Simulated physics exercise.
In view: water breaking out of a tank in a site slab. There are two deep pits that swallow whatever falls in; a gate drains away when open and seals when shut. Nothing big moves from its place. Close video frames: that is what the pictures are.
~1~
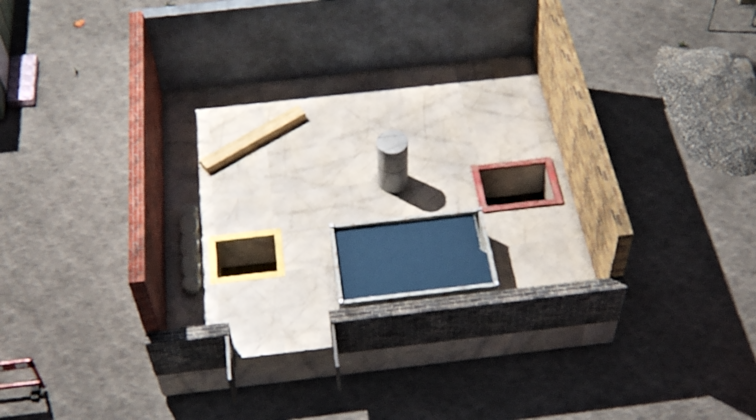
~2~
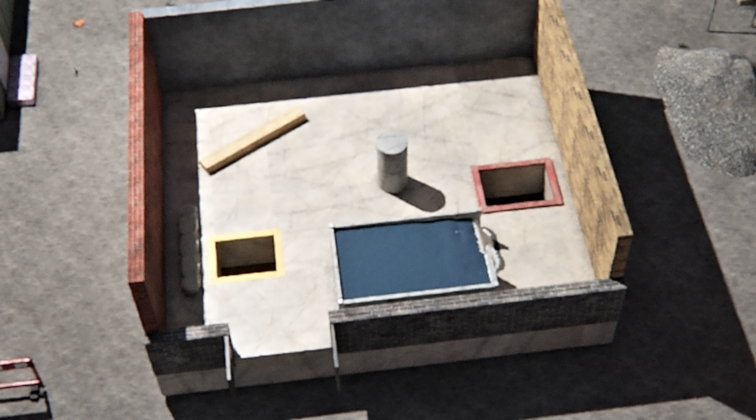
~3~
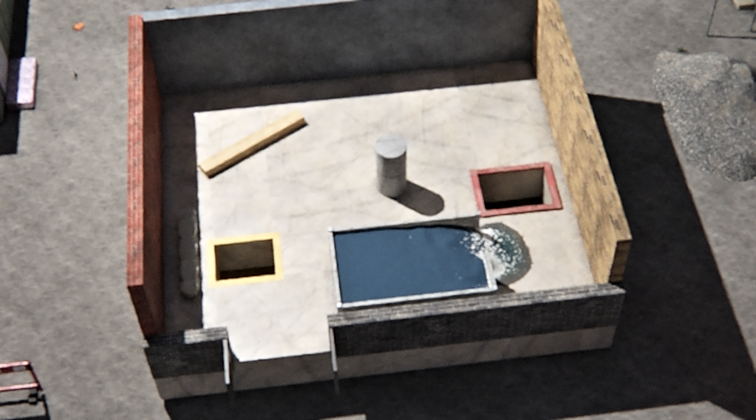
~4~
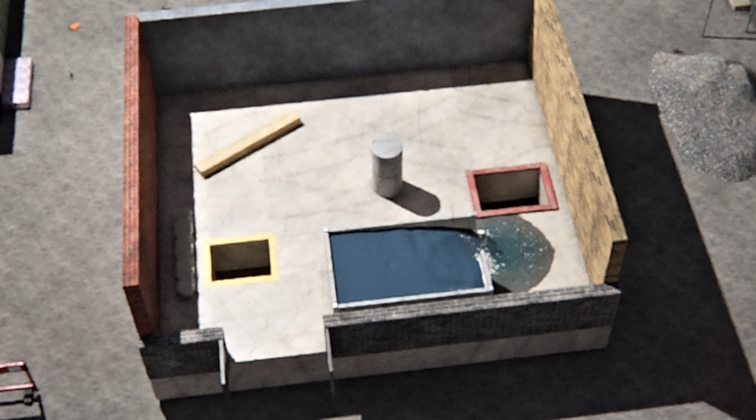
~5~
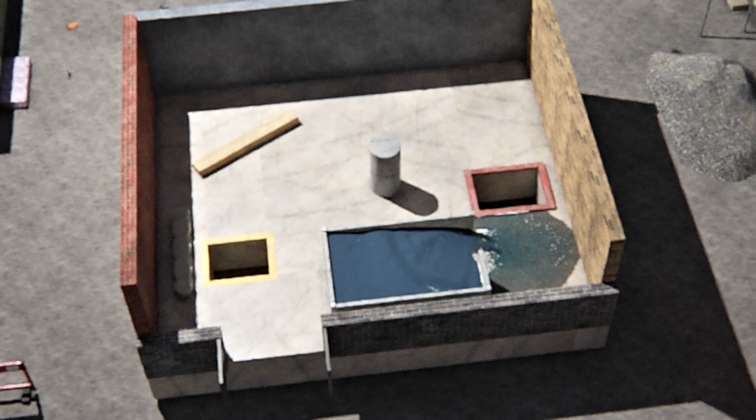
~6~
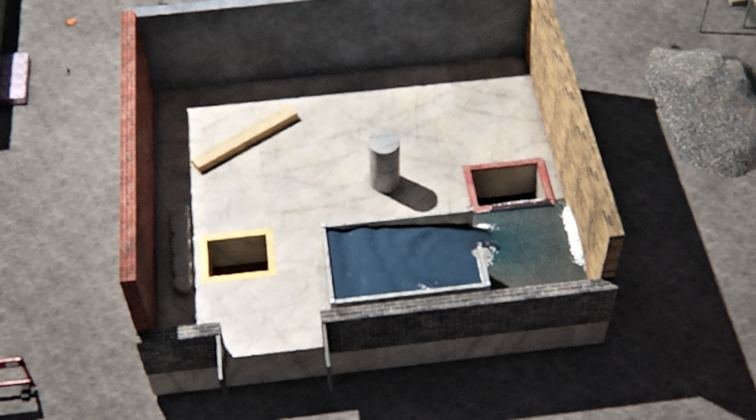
Water breaks from the right end of a dark blue tank on a pale, walled concrete slab, seen from high above as the view drifts very slightly. A grey cylinder, a wooden beam, and yellow-rimmed and red-rimmed openings sit between red brick, grey and tan walls. The water splashes out, fans rightward across the floor, and meets the tan wall in white foam.
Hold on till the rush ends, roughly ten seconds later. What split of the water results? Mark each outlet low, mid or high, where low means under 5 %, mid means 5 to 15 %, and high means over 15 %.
Marks - gate: Low, yellow pit: Low, red pit: High.
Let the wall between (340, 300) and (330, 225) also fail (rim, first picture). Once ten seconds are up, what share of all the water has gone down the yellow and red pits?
Yellow: 45 percent; red: 0 percent.
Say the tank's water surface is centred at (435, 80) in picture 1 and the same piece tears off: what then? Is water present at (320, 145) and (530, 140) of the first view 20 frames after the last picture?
Looking at the two spots in order, the first is bone-dry and the second is waterlogged.
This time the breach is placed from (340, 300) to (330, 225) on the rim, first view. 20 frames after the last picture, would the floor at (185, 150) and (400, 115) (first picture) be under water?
Respectively: Swamped and spared.
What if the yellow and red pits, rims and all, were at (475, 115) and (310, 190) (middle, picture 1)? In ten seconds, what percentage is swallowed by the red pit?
The red pit takes 0 per cent.
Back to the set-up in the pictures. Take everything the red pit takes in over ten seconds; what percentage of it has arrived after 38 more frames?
It works out at roughly 70 percent of the ten-second total.
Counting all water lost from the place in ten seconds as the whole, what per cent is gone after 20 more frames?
Share gone by then: About 35 %.
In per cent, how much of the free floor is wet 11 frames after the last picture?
About 15 in a hundred.
A moment on, water covers 10 % of the floor; the gate 0 %, the yellow pit 0 %, the red pit 2 %.
Next, water covers 15 % of the floor; the gate 0 %, the yellow pit 0 %, the red pit 6 %.
Then, water covers 20 % of the floor; the gate 0 %, the yellow pit 0 %, the red pit 13 %.
Later, water covers 35 % of the floor; the gate 1 %, the yellow pit 0 %, the red pit 24 %.
In the end, water covers 55 % of the floor; the gate 1 %, the yellow pit 1 %, the red pit 35 %.
